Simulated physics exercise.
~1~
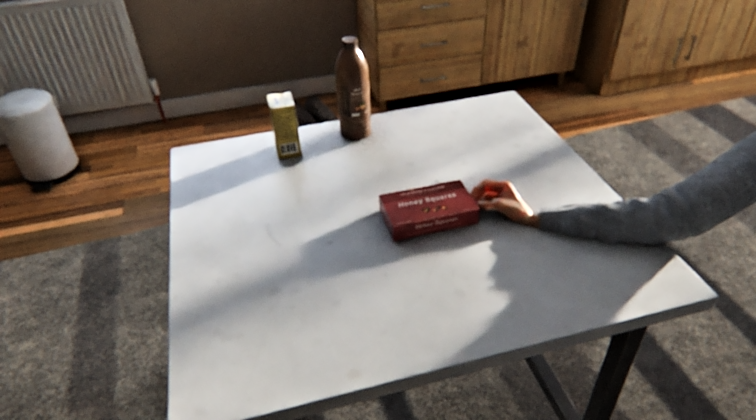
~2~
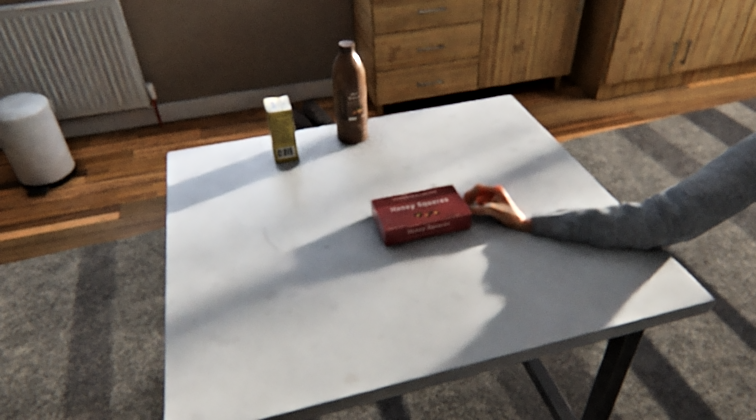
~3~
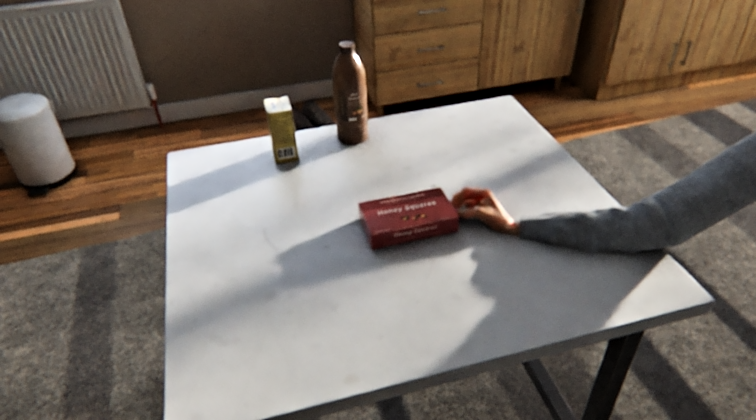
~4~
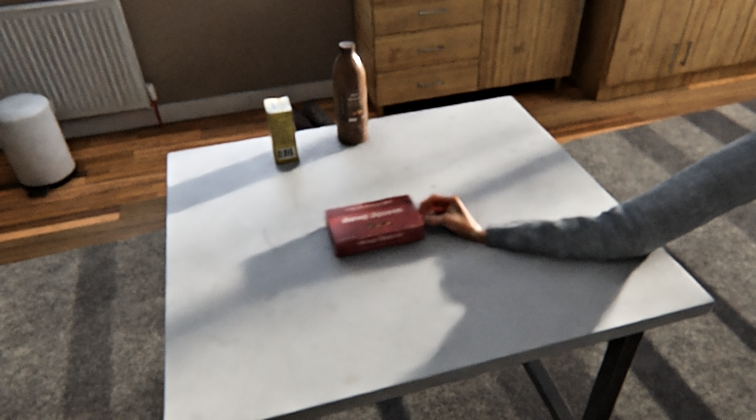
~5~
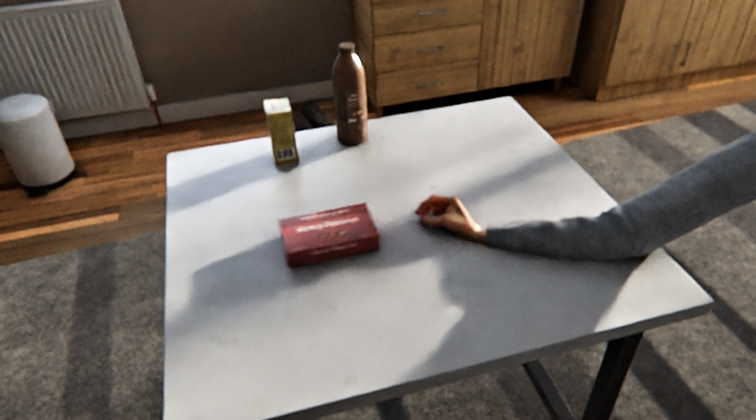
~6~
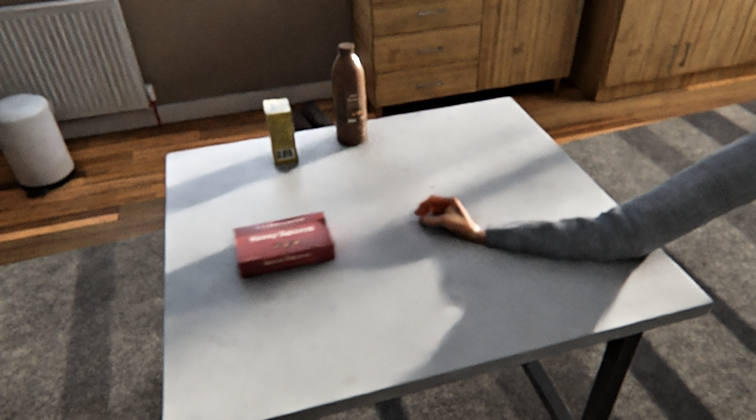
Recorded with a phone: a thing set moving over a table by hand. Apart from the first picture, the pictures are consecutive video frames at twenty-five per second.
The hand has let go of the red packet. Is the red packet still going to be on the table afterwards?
Ha, it is off the tabletop once it's done.
Then, 0.10 s on from there, red packet shifted well along near (174, 266).
Then, 0.30 s on from there, red packet now off the table.
Then, 0.40 s on from there, things are still on the move.
Then, 0.60 s on from there, as before.
In the end, off the table, red packet.
